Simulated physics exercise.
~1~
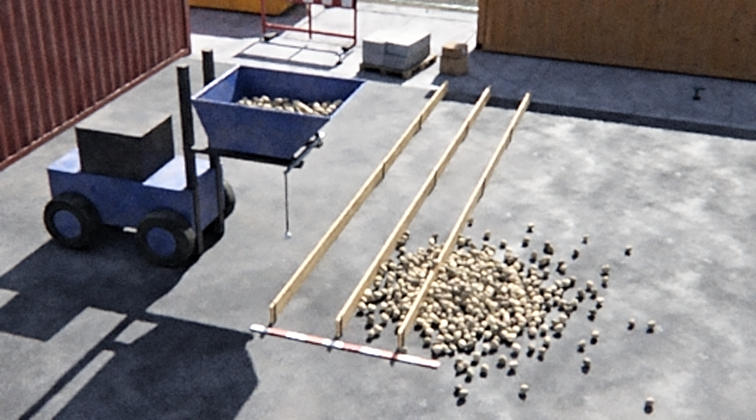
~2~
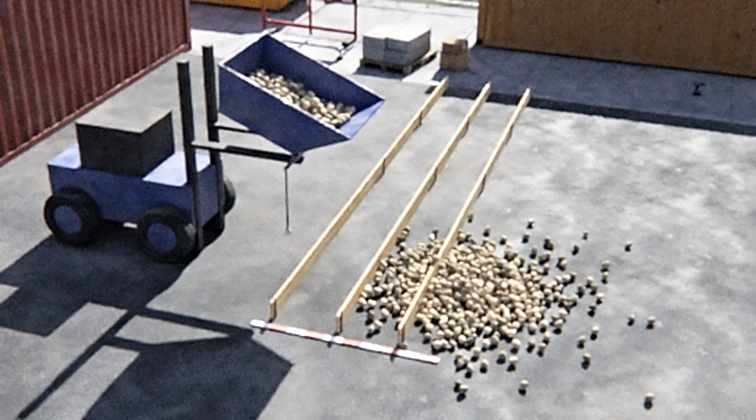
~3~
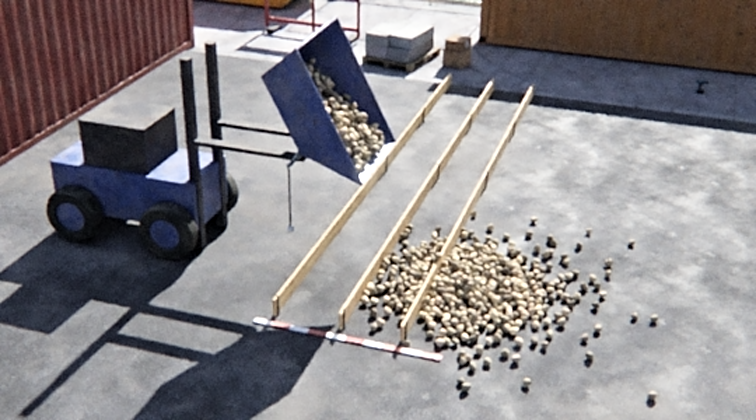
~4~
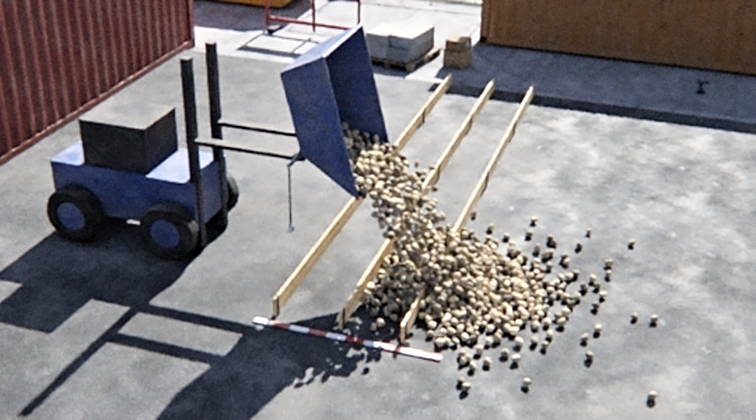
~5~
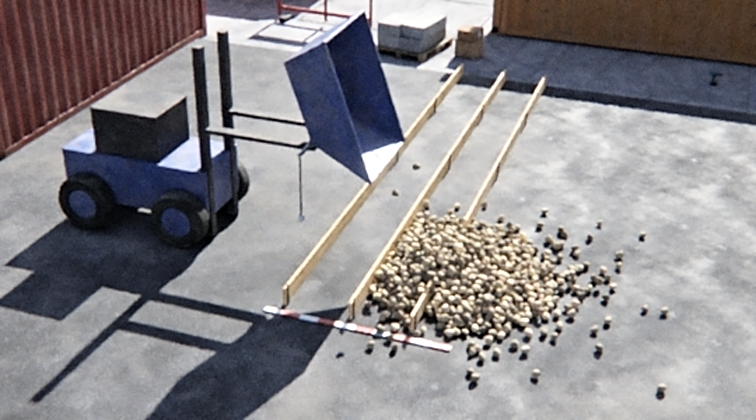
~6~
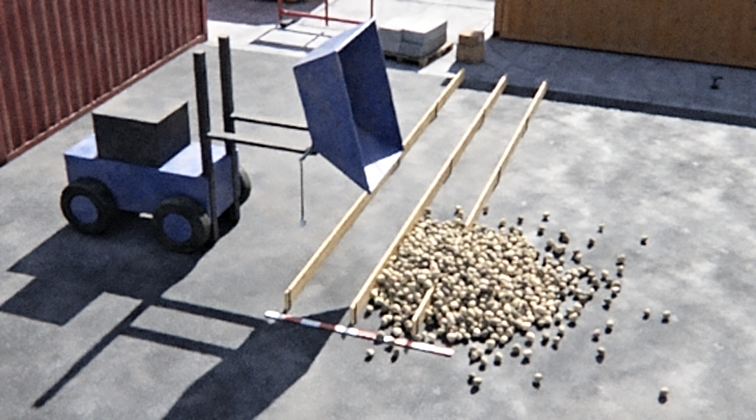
To begin with, a blue fork truck on the left holds a raised blue skip of pale, rounded stones beside three long wooden planks, where a loose heap of similar stones already lies around and beyond the right-hand planks. The skip tips gradually to the right, and its stones gather toward the lower edge. Then they pour out in a thick stream across the planks and onto the heap. The emptied skip stays steeply tilted, rocking back slightly and forward again. At the end it hangs empty above a larger, fuller heap that partly buries the right-hand plank.
